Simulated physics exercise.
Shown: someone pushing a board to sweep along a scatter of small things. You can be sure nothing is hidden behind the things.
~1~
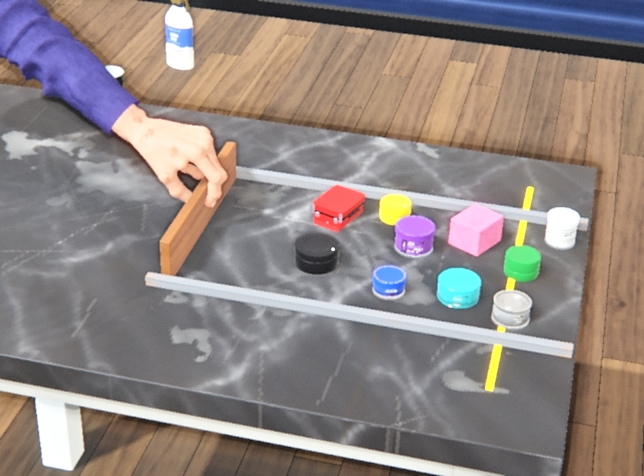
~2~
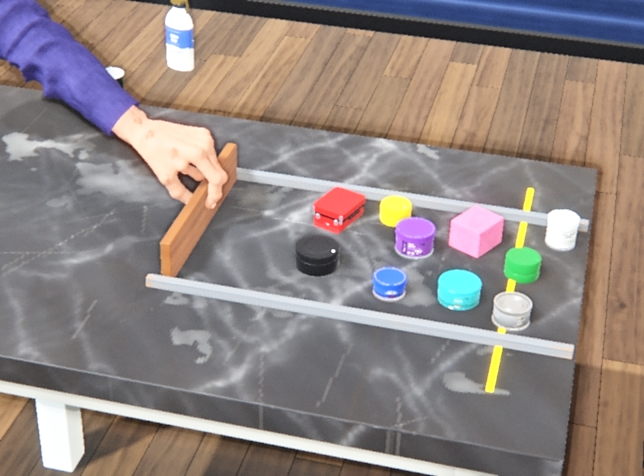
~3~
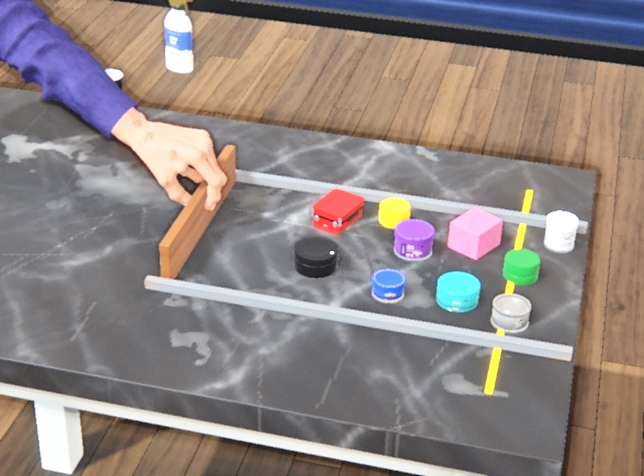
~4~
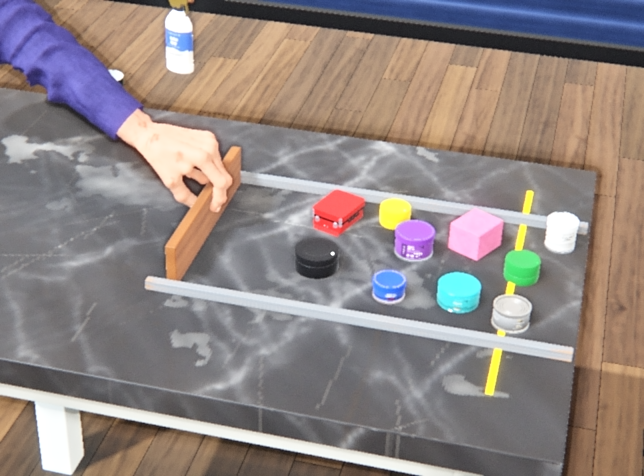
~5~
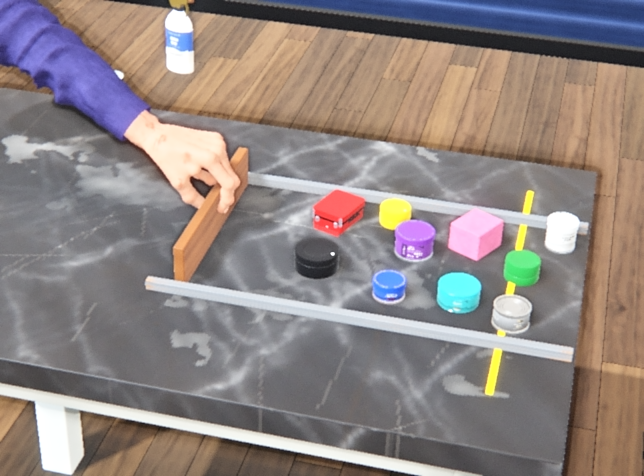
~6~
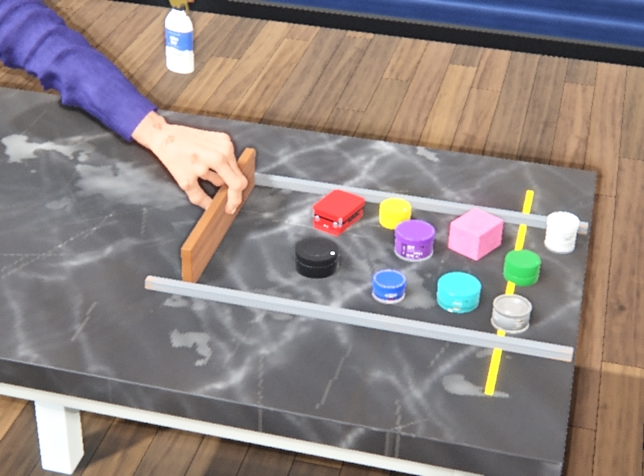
Wooden board held by a purple-sleeved hand staying nearly still, then sliding slightly right between two rails toward unmoving colourful small containers.
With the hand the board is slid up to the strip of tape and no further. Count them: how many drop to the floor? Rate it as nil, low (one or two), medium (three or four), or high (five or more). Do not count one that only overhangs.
Low, one or two.
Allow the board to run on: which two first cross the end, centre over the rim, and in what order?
White pot, pink block.
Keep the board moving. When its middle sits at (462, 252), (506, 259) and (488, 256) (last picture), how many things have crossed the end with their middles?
In order: 0, 1, 0.
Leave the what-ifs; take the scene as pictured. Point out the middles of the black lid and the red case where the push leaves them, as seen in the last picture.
About (533, 287), and about (538, 241).
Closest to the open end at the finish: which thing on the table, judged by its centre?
It would be the pink block.
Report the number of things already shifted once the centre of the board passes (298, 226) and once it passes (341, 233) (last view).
First position 0; second position 3.
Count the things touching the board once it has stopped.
4 end up touching it.
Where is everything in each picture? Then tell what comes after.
The first picture shows white pot (562, 229); green lid (522, 264); grey tin (511, 310); board (201, 207); tape (512, 276).
The second picture shows green lid (523, 265); turquoise tub (459, 290).
The third picture shows grey tin (511, 313); black lid (316, 257).
The fourth picture shows white pot (561, 233); board (206, 212).
The fifth picture shows green lid (522, 268); red case (339, 213).
The sixth picture shows white pot (561, 233); green lid (522, 267); grey tin (511, 314); board (221, 214); tape (512, 280).
Soon after, none off yet; white pot at rest near (561, 233); green lid at rest near (522, 267); grey tin at rest near (511, 314).
In the end, the number that fall off is one or two; gone, white pot.
